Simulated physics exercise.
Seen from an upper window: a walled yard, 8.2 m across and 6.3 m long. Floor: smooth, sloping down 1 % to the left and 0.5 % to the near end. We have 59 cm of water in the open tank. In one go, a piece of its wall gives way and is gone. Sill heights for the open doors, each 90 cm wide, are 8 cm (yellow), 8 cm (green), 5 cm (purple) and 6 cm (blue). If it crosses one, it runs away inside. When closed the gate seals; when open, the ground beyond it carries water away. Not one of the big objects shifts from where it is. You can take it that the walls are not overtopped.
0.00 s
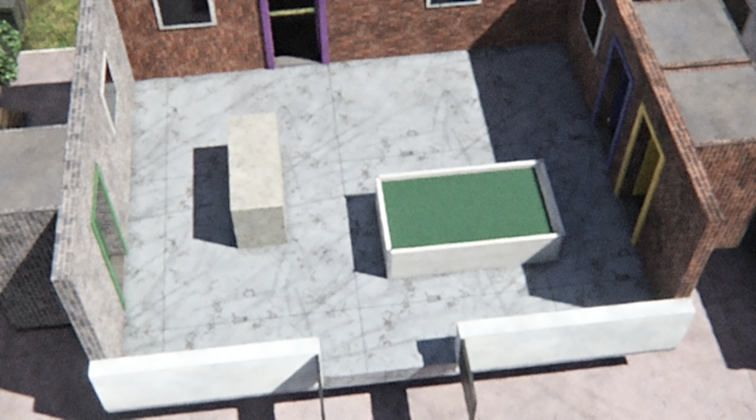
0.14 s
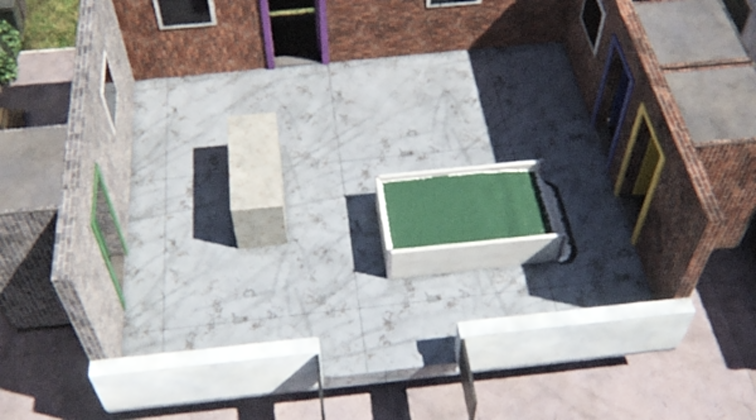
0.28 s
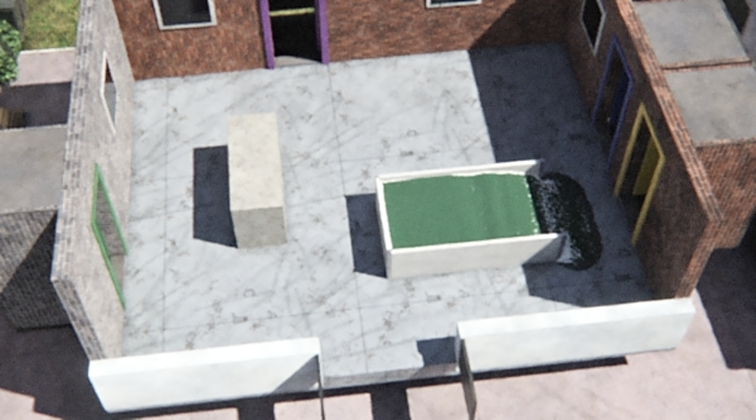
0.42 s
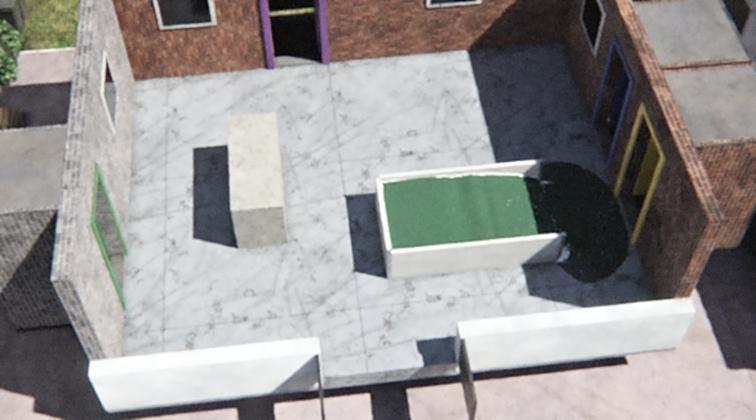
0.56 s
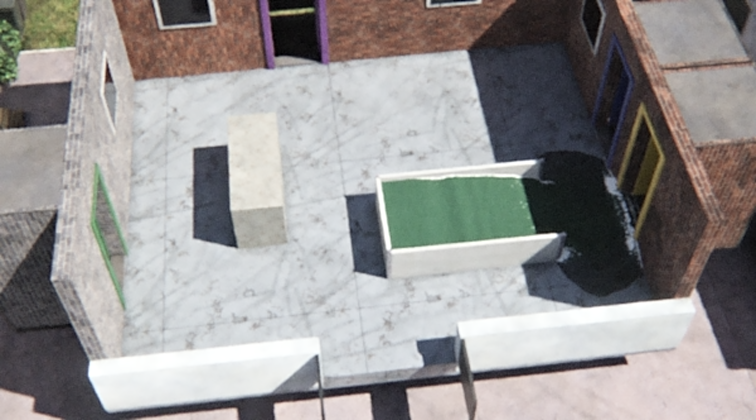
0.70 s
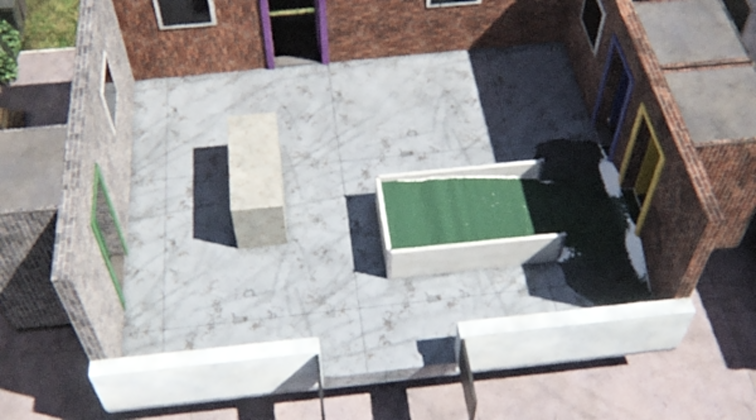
A walled yard held a pale block and a white tank of green water, whose right end vanished, and dark water poured out, spreading across the floor toward the yellow-framed doorway on the right.
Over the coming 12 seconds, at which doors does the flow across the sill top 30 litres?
Door by door: The yellow door tops it, the green door falls short, the purple door falls short, the blue door tops it.
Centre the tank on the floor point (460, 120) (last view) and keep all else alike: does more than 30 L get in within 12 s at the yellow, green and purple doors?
With respect to that limit, yellow ends up inside it, green ends up inside it, purple ends up inside it.
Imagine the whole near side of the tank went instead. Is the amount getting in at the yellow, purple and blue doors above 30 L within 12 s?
Door by door - yellow: Within bounds, purple: Within bounds, blue: Within bounds.
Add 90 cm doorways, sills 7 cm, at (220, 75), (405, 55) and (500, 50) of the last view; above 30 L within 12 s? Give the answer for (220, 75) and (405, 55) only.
Order as listed: Respected and respected.
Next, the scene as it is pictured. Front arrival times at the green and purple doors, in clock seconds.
Arrival: Green 6.5 s, purple 5.0 s.
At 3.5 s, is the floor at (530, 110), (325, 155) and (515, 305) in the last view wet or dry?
Point 1: Reached; point 2: Unreached; point 3: Reached.
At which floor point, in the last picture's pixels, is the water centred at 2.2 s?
The water's centre sits at about (528, 225).
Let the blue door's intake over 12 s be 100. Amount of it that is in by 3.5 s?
About 85%.
After 1.4 s water covers 10 % of the floor and is deepest (34 cm) near (627, 230); yellow door 33 cm at the sill, 153 L in, green door not reached, purple door not reached, blue door 14 cm at the sill, 7 L in.
After 2.2 s water covers 15 % of the floor and is deepest (33 cm) near (627, 230); yellow door 33 cm at the sill, 317 L in, green door not reached, purple door not reached, blue door 15 cm at the sill, 30 L in.
After 3.5 s water covers 30 % of the floor and is deepest (25 cm) near (660, 325); yellow door 21 cm at the sill, 495 L in, green door not reached, purple door not reached, blue door 11 cm at the sill, 63 L in.
After 7.0 s water covers 70 % of the floor and is deepest (13 cm) near (121, 386); yellow door 7 cm at the sill, 562 L in, green door 6 cm at the sill, 0 L in, purple door 2 cm at the sill, 0 L in, blue door 4 cm at the sill, 75 L in.
After 12.0 s water covers 90 % of the floor and is deepest (8 cm) near (121, 386); yellow door 3 cm at the sill, 562 L in, green door 5 cm at the sill, 0 L in, purple door 2 cm at the sill, 0 L in, blue door 2 cm at the sill, 75 L in.
